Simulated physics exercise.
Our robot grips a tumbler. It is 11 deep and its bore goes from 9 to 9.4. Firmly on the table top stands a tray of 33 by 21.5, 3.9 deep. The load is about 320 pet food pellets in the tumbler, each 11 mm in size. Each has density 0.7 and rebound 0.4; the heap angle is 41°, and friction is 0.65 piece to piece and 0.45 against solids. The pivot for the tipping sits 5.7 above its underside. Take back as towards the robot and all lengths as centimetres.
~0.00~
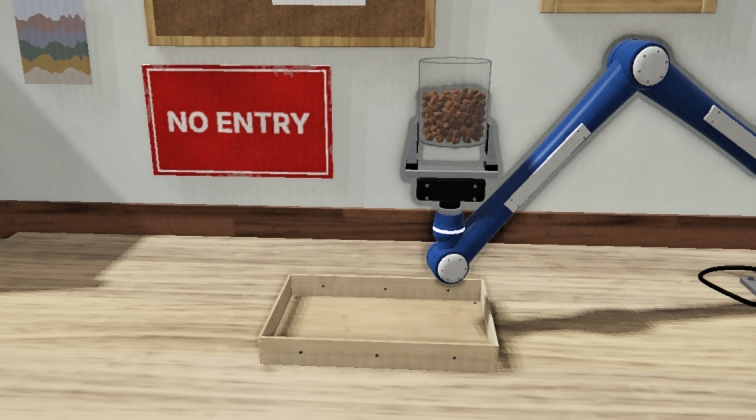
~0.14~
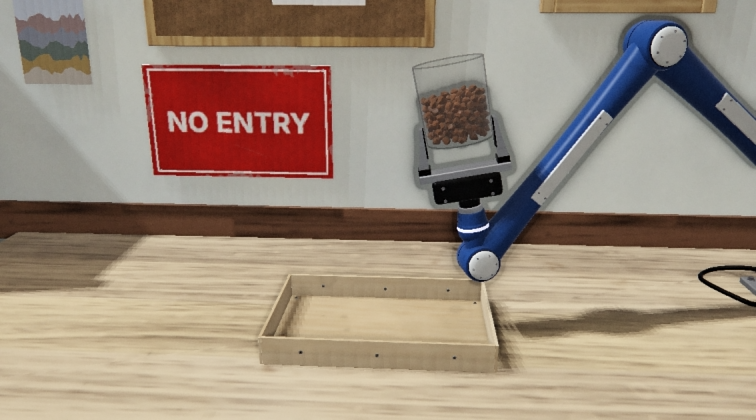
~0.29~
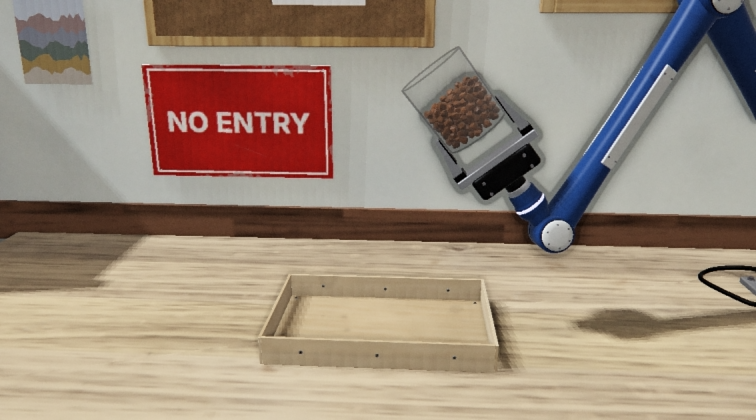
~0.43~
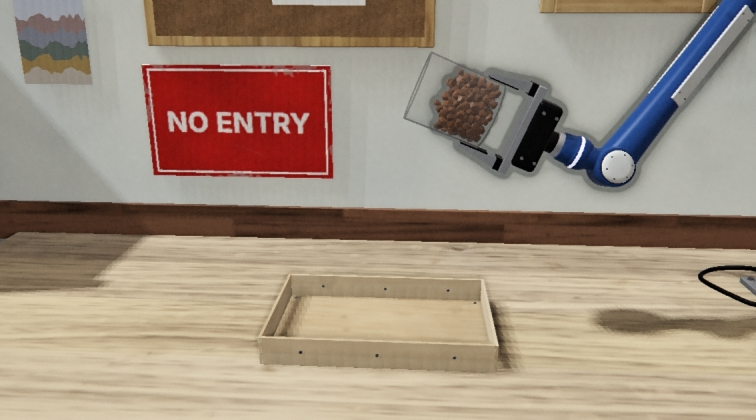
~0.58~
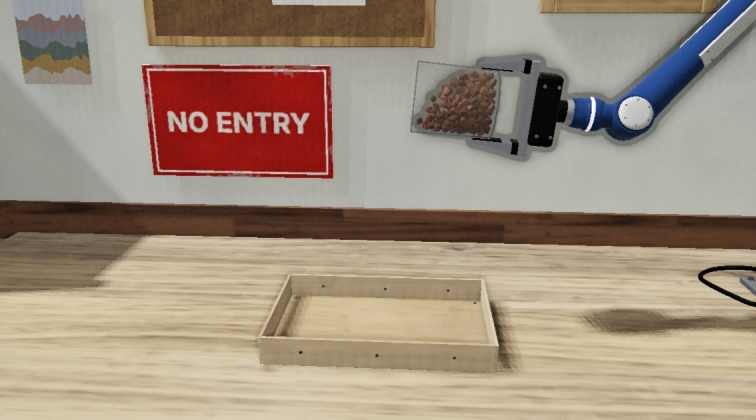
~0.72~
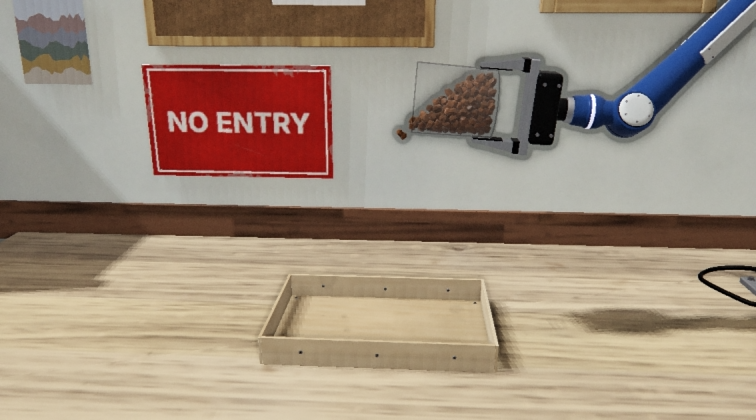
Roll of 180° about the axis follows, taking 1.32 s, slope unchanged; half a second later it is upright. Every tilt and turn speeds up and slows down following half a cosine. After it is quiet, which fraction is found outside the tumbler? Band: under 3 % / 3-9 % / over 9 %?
More than 9 %.
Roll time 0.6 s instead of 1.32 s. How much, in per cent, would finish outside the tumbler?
Around 15 %.
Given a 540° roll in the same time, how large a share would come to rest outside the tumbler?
35 %.
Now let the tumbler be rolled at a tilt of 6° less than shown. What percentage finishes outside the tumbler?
10 %.
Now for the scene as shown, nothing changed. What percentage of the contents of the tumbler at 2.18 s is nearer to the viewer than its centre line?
Roughly 65 in every hundred.
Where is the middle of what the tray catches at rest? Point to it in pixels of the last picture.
Roughly at pixel (366, 326).
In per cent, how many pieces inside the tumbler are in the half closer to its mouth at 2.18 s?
35 percent or so.
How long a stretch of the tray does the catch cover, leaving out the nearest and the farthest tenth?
Around 14 cm.
After 1.45 s, tipped 86°, highest piece 40 above the table; 300 in the tumbler, 5 in the tray, 12 in flight or on a rim.
After 2.18 s, tipped 71°, highest piece 39 above the table; 251 in the tumbler, 55 in the tray, 11 in flight or on a rim.
After 2.74 s, upright, highest piece 40 above the table; 251 in the tumbler, 66 in the tray.
After 3.44 s, upright, highest piece 39 above the table; 251 in the tumbler, 66 in the tray.
In the end, 251 in the tumbler, 66 in the tray. That is 21 % outside the tumbler.
